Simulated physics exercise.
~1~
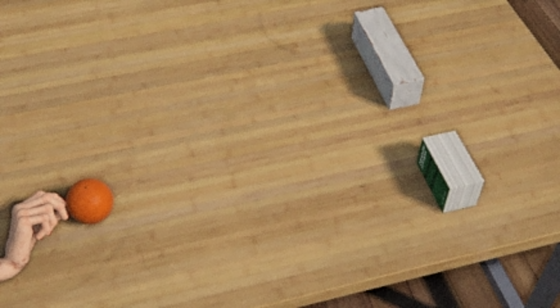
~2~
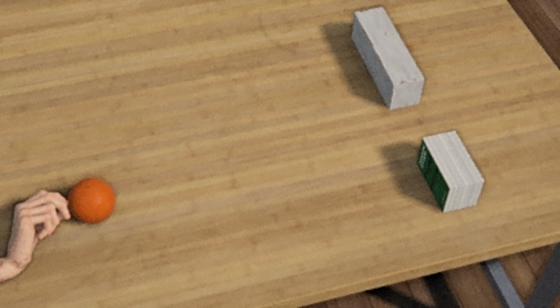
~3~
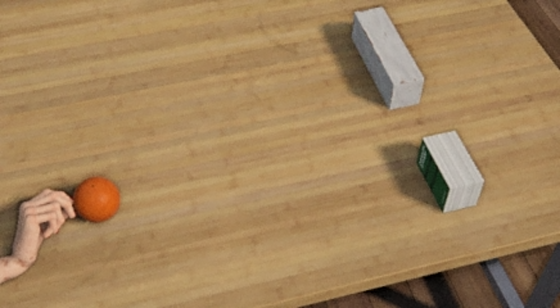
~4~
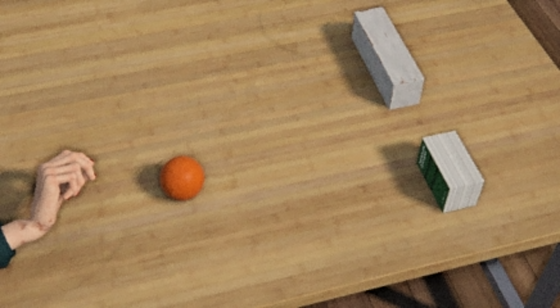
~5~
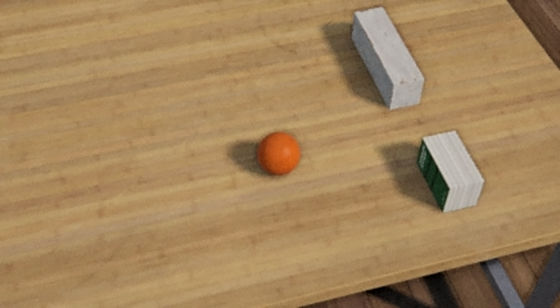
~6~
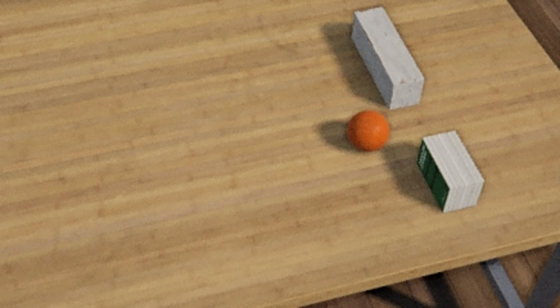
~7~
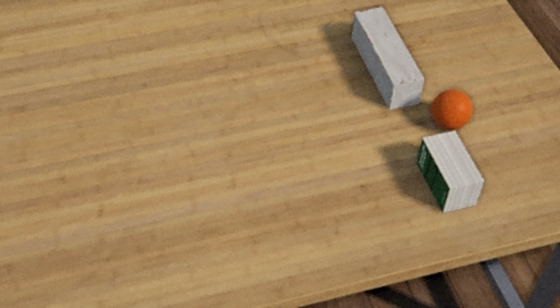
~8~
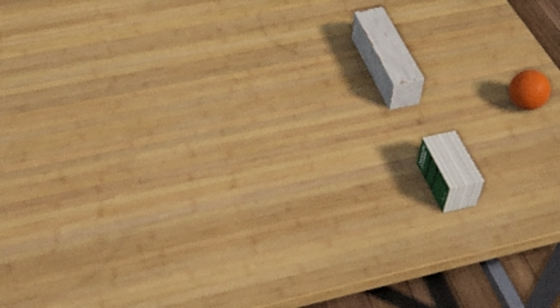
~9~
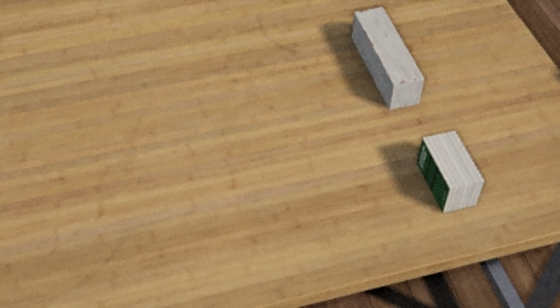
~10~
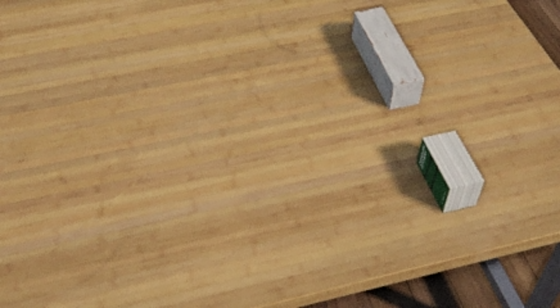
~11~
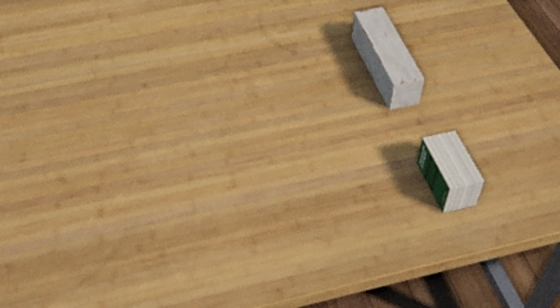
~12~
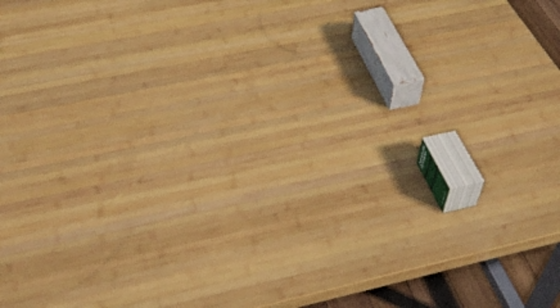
The video shows a hand releasing an orange ball-like fruit on a wooden table and drawing back as it rolls right. The orange passes through the gap between a white block and a green book without disturbing either, then leaves view on the right, and both objects remain in place.
